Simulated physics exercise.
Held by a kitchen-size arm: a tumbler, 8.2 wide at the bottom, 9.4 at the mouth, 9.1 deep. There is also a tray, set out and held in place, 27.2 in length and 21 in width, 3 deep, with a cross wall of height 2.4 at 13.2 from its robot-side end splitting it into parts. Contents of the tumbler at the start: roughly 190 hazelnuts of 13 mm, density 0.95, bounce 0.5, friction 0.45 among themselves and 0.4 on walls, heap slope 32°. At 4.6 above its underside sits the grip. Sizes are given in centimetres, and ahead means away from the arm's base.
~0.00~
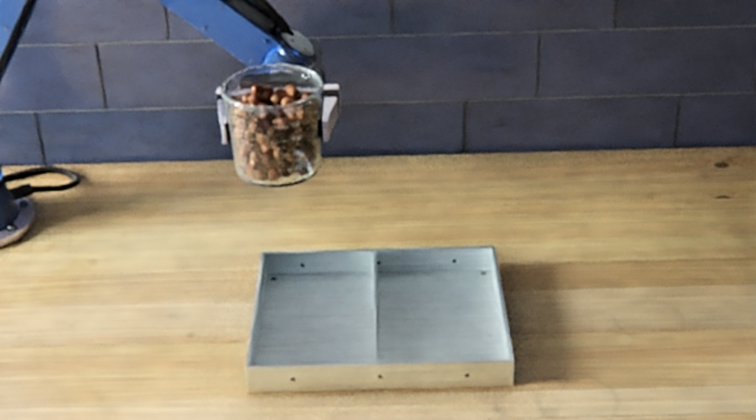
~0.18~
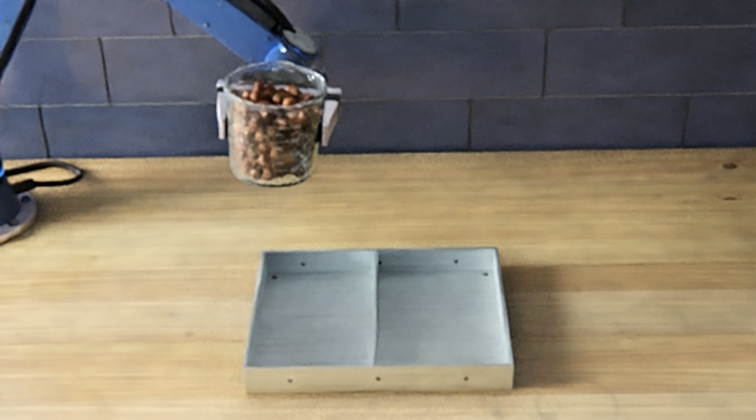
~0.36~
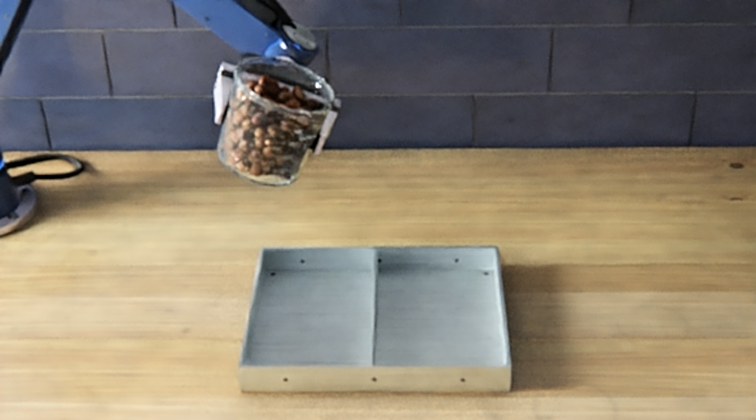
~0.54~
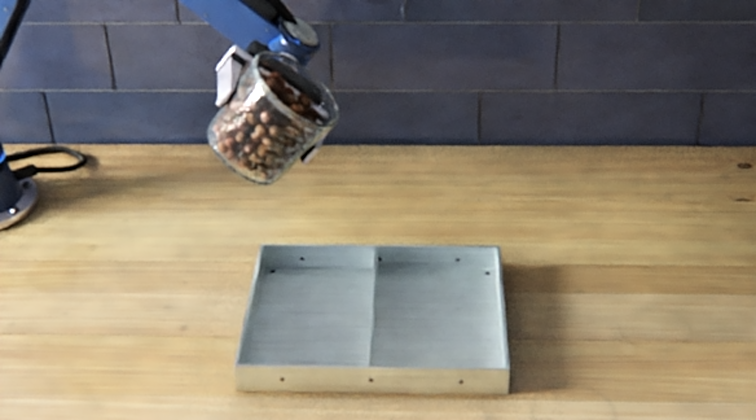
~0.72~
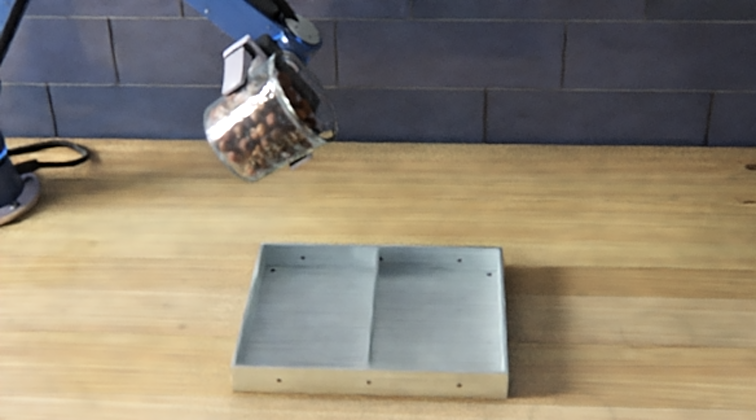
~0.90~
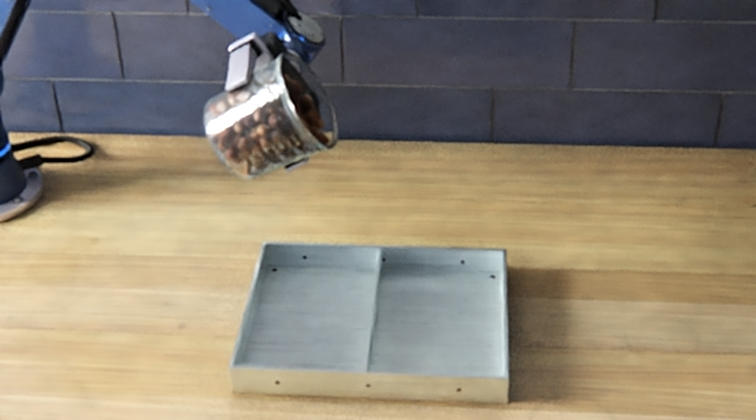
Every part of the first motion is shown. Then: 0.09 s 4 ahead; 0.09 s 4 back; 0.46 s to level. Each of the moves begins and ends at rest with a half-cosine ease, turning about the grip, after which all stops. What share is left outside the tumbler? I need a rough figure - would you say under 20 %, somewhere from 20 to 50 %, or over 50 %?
I would say somewhere from 20 to 50 %.
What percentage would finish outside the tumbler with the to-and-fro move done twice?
In that case it would be roughly 45 per cent.
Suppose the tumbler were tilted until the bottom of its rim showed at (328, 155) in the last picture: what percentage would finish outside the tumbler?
Roughly 70 per cent.
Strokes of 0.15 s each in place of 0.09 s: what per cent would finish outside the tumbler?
It would come to around 10 %.
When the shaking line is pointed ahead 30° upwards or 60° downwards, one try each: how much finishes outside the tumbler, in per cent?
Estimates, in order: 55 % then 5 %.
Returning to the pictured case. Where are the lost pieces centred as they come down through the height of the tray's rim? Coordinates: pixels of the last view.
Roughly at (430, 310).
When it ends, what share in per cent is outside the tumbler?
Some 35 in a hundred.
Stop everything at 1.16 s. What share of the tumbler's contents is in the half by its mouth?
Some 45 percent is in that half.
By 1.16 s, tilted 56° forward, highest piece 27 above the table; 132 in the tumbler, 62 in flight or on a rim.
By 1.41 s, tilted 11° forward, highest piece 30 above the table; 130 in the tumbler, 48 in the far-side part, 6 in the robot-side part, 3 on the table or floor, 7 in flight or on a rim.
By 1.74 s, level, highest piece 29 above the table; 130 in the tumbler, 49 in the far-side part, 9 in the robot-side part, 6 on the table or floor.
By 2.79 s, level, highest piece 29 above the table; 130 in the tumbler, 49 in the far-side part, 9 in the robot-side part, 6 on the table or floor.
Final count, 130 in the tumbler, 49 in the far-side part, 9 in the robot-side part, 6 on the table or floor. That is 33 % outside the tumbler.
